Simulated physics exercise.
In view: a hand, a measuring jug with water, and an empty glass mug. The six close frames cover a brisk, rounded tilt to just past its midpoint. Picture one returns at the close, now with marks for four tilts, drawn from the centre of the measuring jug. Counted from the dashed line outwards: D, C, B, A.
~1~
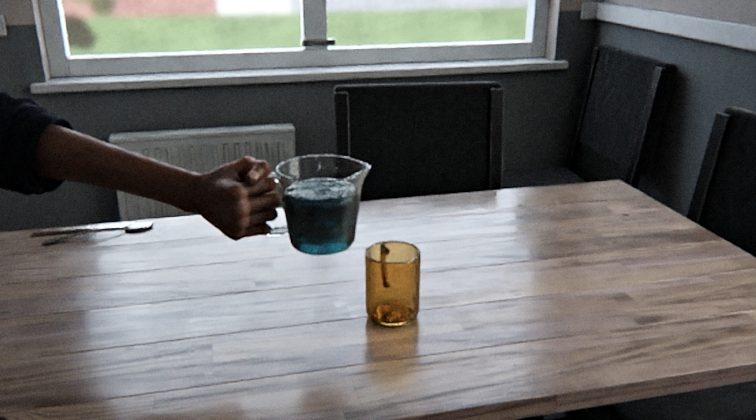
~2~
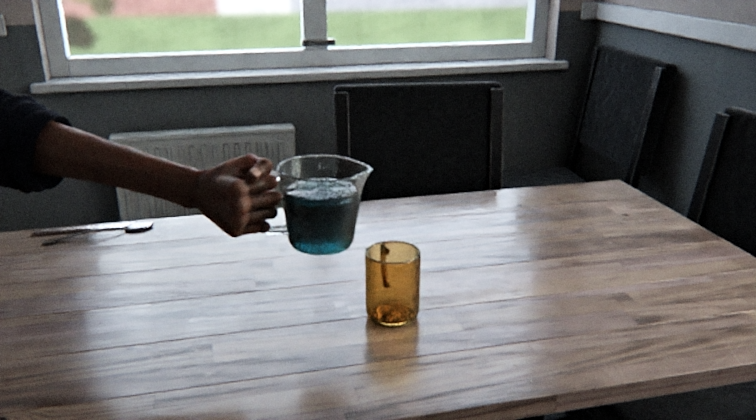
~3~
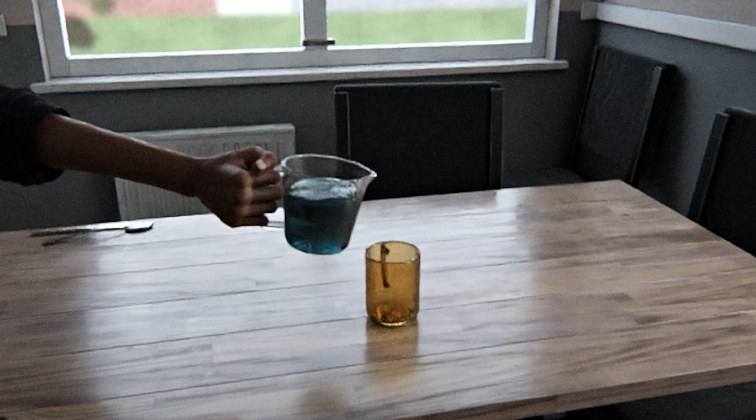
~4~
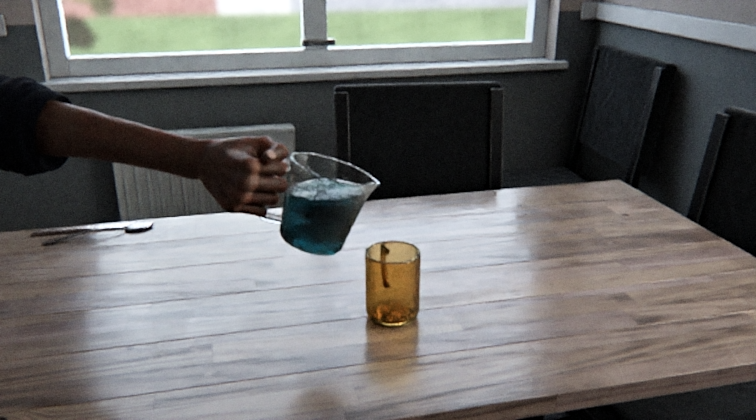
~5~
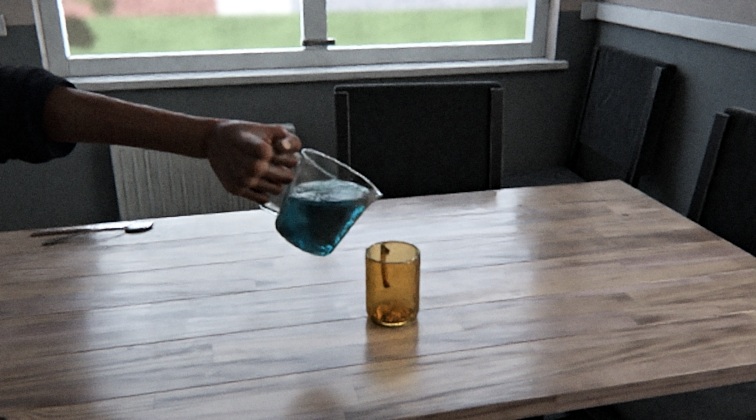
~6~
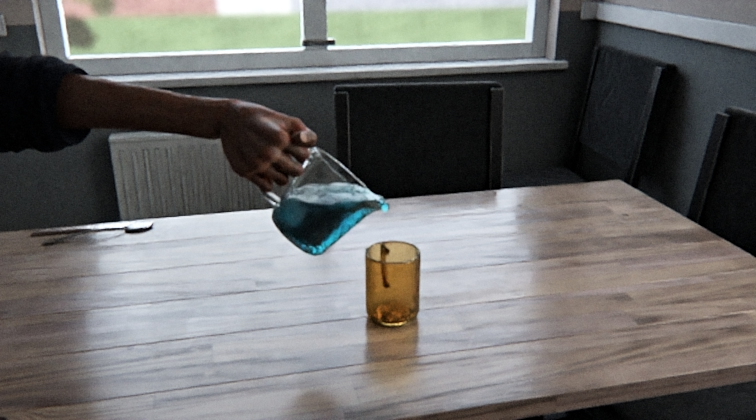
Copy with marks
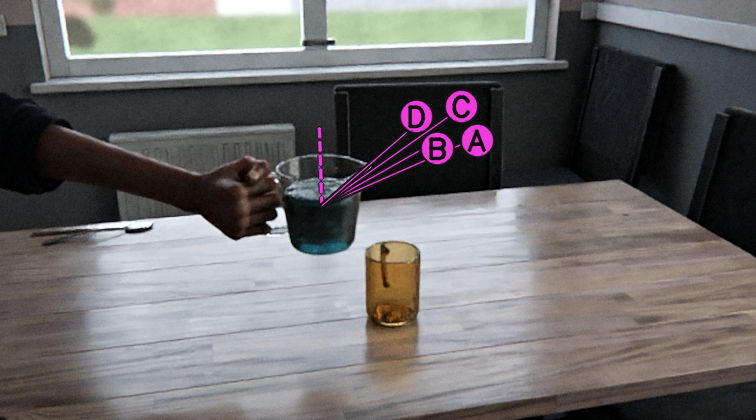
A wooden dining table stands in a grey-walled room with dark chairs, a white radiator and a window behind it, seen from slightly above by a still camera. A dark-sleeved arm reaches in from the left, holding a clear jug of blue water beside an empty amber glass mug. The hand holds nearly still, then tilts the jug rightward until water just passes its lip.
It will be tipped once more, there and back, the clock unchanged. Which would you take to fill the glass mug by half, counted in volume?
Go for C.
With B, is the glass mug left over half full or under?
Over half.
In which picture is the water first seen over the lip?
In picture 6.
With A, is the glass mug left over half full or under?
Over.
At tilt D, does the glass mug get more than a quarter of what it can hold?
Yes, it does.
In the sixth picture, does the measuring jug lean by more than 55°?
No.
On the marked copy, A at (460, 144); B at (418, 151); C at (448, 117); D at (406, 132).
If A is chosen, the glass mug ends with about 83 % of what it can hold.
If B is chosen, the glass mug ends with about 68 % of what it can hold.
If C is chosen, the glass mug ends with about 52 % of what it can hold.
If D is chosen, the glass mug ends with about 36 % of what it can hold.
